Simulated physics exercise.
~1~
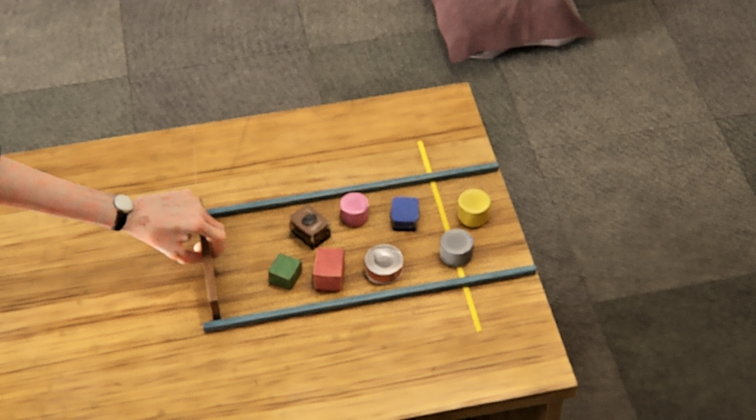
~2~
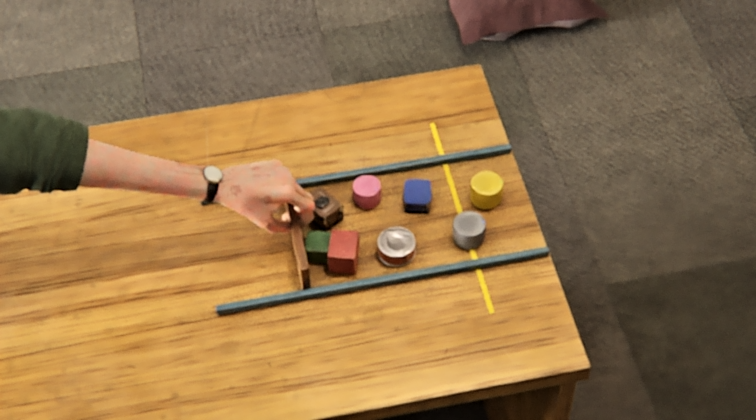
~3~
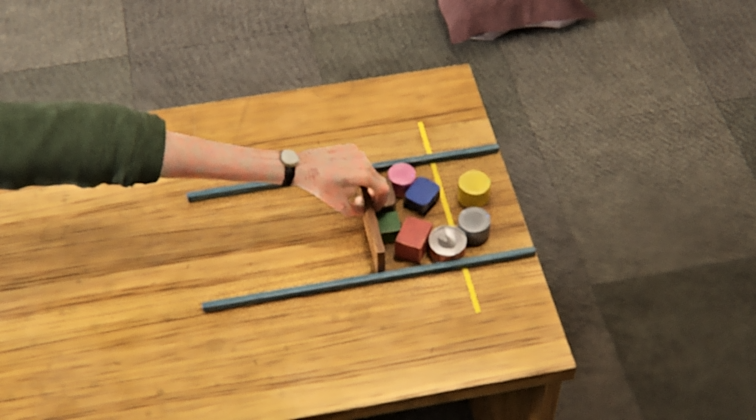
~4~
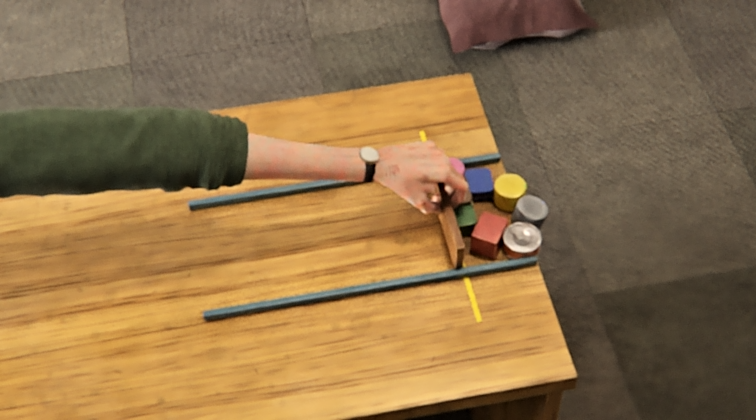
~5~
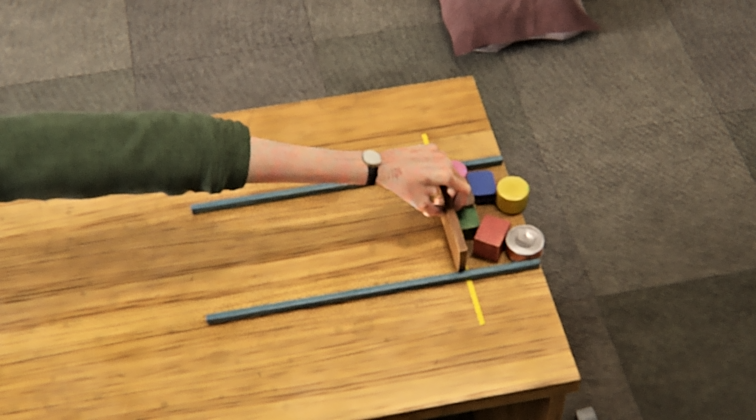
A wooden table on a grey tiled floor is seen from above, with a pinkish cushion lying beyond it. Between two blue-grey rails sit a brown case, green, red and blue blocks, and pink, silvery, grey and yellow round pieces, with a yellow tape line near the right edge. A hand wearing a watch pushes an upright wooden board rightward, first gathering the green block, then bunching the others together. The cluster slides past the tape toward the edge as the board reaches the line. The grey piece drops off, while the yellow and silvery ones remain at the brink.
